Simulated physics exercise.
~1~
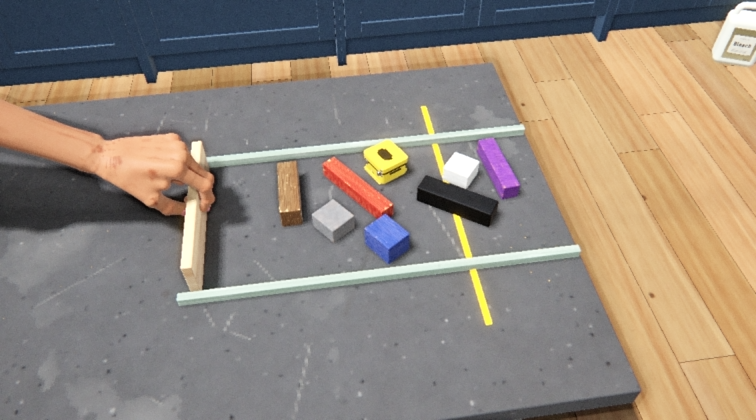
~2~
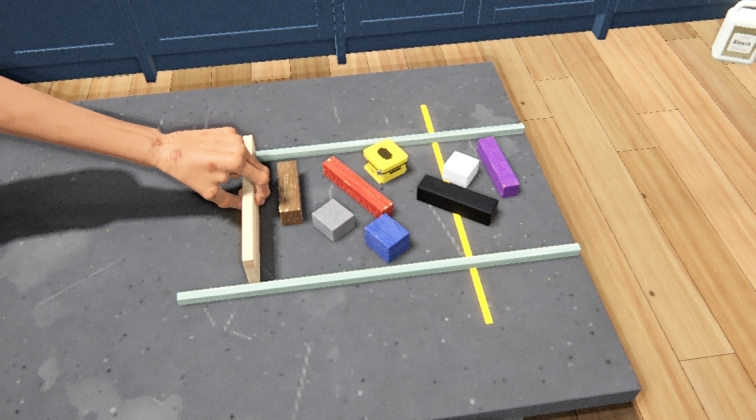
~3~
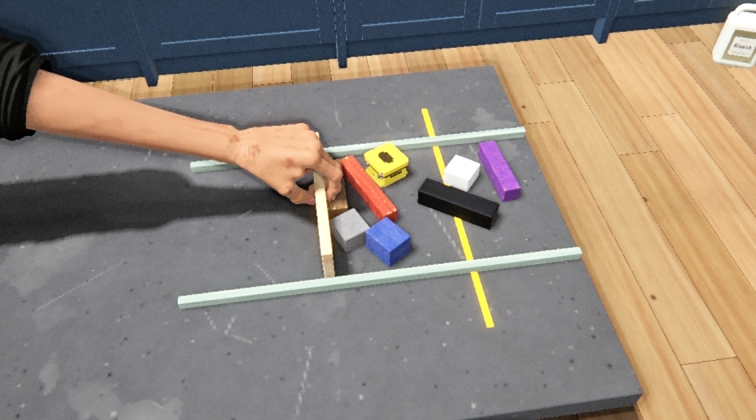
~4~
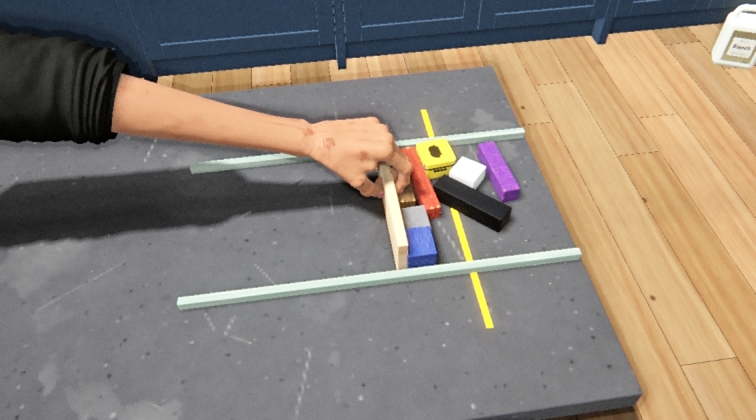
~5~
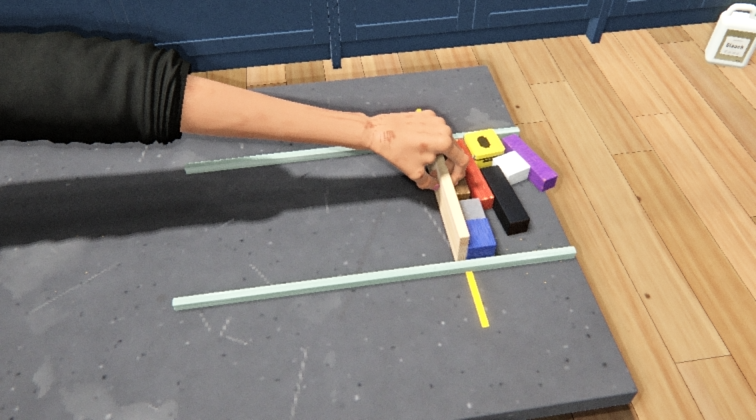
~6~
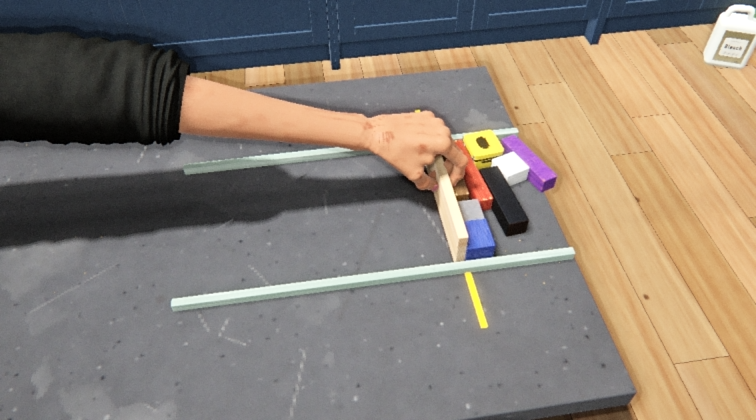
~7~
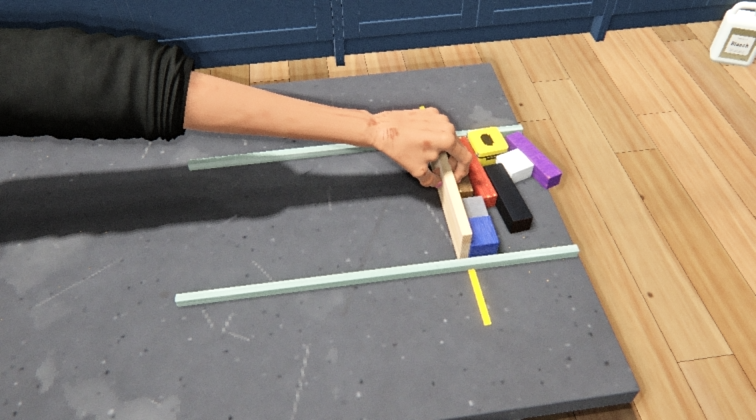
A hand slides a wooden board right, bunching colourful blocks near the table edge without any falling.
